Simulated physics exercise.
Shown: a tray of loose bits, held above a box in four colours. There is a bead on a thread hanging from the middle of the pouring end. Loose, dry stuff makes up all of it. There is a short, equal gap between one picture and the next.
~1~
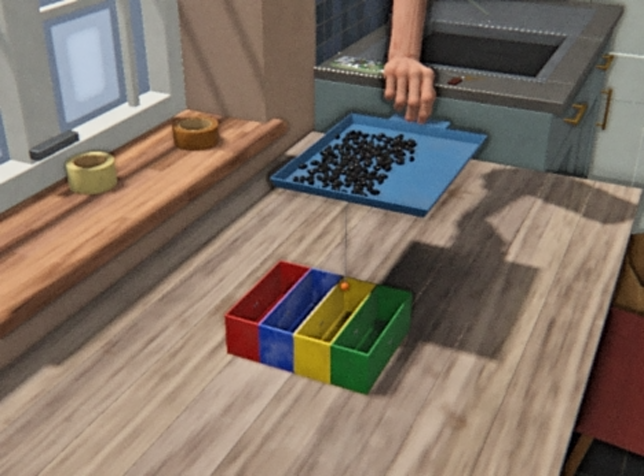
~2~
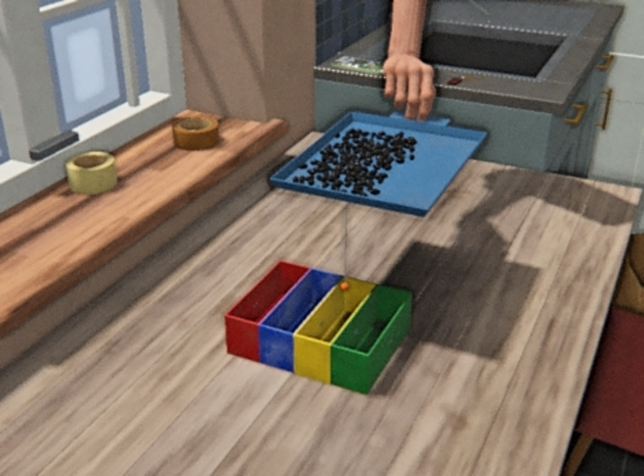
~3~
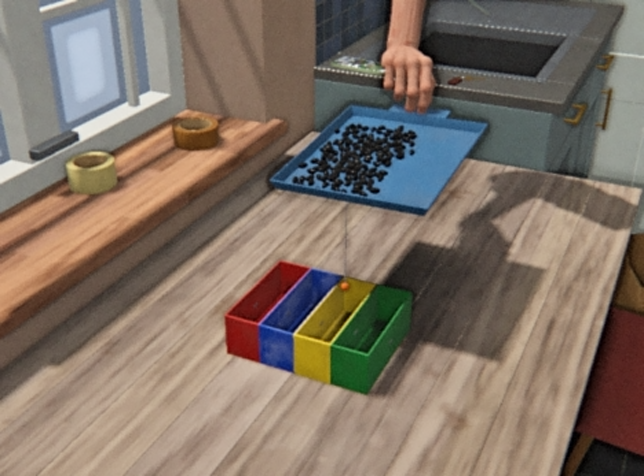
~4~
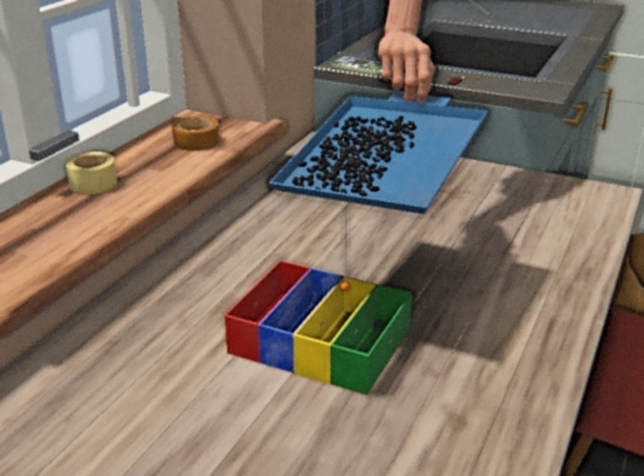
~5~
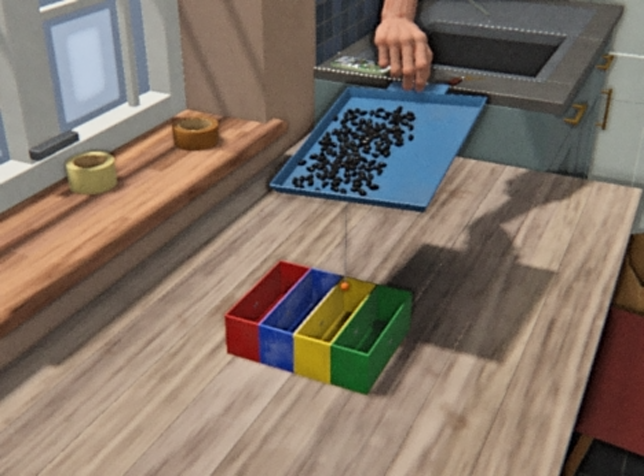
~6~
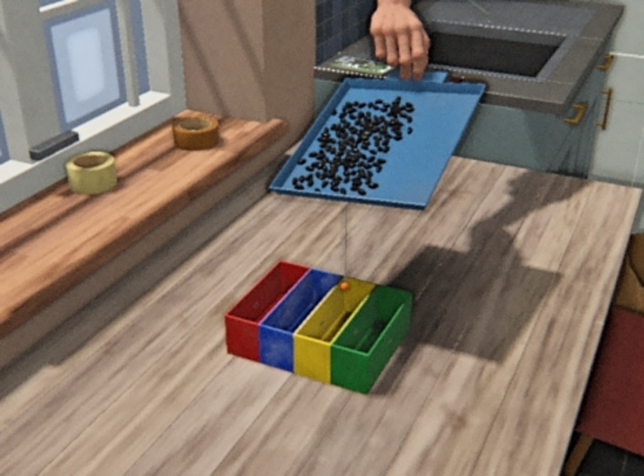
A hand gradually tilting a blue tray of black beans above a red, blue, yellow and green box on a wooden counter.
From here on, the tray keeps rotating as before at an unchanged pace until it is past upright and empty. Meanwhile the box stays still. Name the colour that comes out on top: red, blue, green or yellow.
Red comes out on top.
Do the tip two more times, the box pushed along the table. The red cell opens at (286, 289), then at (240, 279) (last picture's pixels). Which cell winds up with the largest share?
Try 1 - red. Try 2 - that blue cell.
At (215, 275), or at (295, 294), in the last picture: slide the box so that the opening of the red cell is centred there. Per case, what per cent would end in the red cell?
Around 0 and then 30 per cent.
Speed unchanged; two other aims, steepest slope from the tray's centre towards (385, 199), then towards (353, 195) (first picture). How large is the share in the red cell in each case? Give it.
Close to 0 percent first and close to 20 percent second.
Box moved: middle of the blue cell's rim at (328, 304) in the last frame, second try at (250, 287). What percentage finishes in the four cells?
The first yields 50 per cent and the second 100 per cent.
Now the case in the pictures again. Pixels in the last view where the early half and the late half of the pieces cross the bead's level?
The early half goes through (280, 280), the late half through (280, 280).
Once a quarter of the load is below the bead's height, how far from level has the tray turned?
Around 85°, give or take.
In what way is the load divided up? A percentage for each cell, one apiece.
The red cell ends with 40 per cent, the blue cell with 30 per cent, the yellow cell with 10 per cent and the green cell with 0 per cent.
Shortly afterwards, tray tipped steeply; all but a few on the tray; only a few falling or outside the box.
Next, tray tipped past a quarter turn; only a few on the tray; near a third in the red cell; near a quarter in the blue cell; a little in the yellow cell; near a quarter falling or outside the box.
Some moments later, tray tipped past a quarter turn; near half in the red cell; near a quarter in the blue cell; a little in the yellow cell; a little falling or outside the box.
In the end, tray tipped past a quarter turn; near half in the red cell; near a quarter in the blue cell; a little in the yellow cell; none at all in the green cell; a little outside the box.
